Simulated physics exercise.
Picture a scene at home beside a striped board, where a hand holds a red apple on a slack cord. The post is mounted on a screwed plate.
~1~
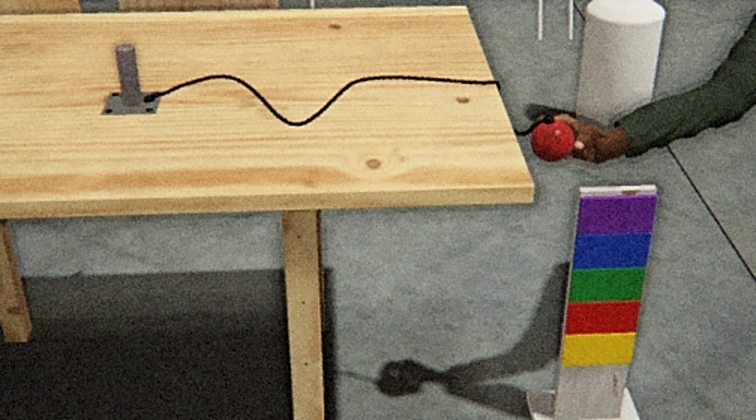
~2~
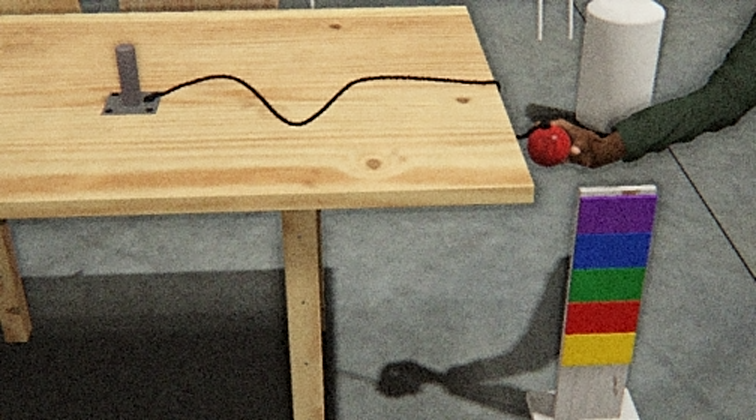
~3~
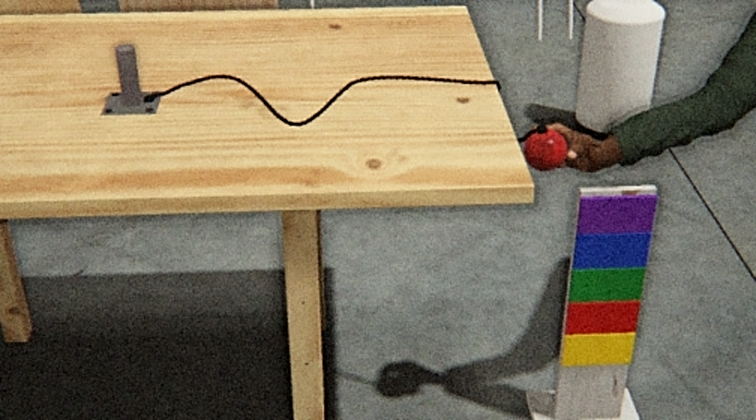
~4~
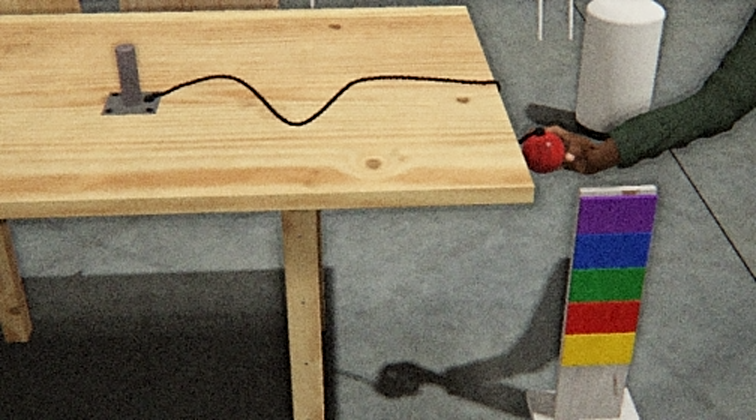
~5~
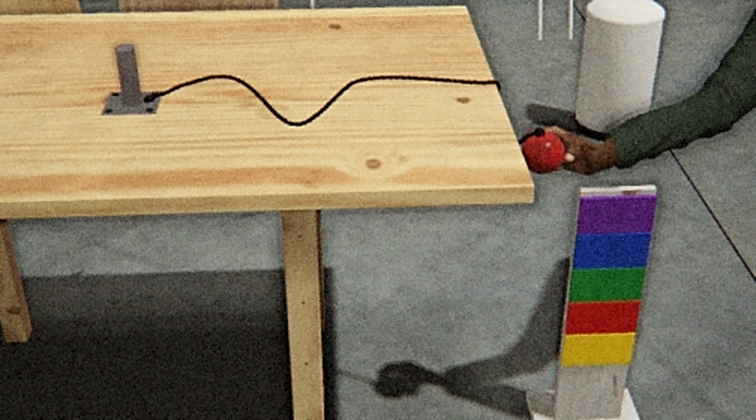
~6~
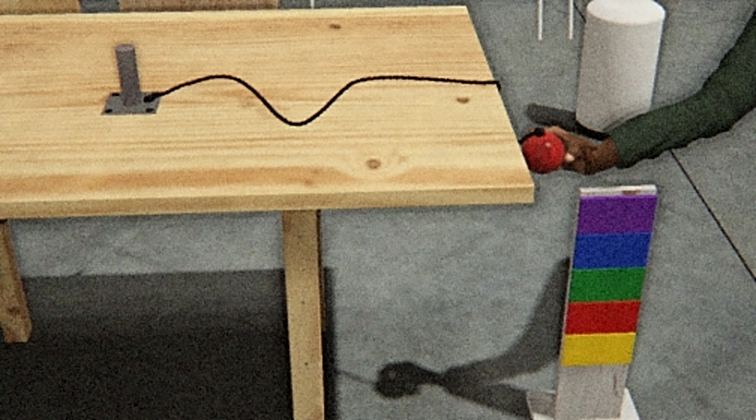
A hand holding a red apple on a slack cord shifts slightly left beside the table.
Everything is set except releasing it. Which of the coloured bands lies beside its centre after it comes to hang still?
The red band lies beside it.
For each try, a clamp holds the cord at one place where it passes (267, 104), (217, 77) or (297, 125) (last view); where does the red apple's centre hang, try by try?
That would be (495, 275) for the first, (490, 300) for the second and (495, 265) for the third.
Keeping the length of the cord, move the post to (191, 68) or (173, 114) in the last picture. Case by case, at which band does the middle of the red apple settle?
For the first it would be yellow, for the second yellow.
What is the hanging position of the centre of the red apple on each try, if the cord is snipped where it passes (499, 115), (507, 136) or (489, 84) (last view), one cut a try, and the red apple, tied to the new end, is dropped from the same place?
(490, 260), (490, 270), (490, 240).
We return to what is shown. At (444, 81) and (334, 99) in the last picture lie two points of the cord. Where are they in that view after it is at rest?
(491, 176) and (456, 90), approximately.
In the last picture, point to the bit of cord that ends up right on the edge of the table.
It's the point at about (354, 83).
Soon after, apple near (484, 297); level with green.
After that, apple near (478, 307); level with red.
In the end, apple near (483, 312); level with red. The cord holds its middle at red.
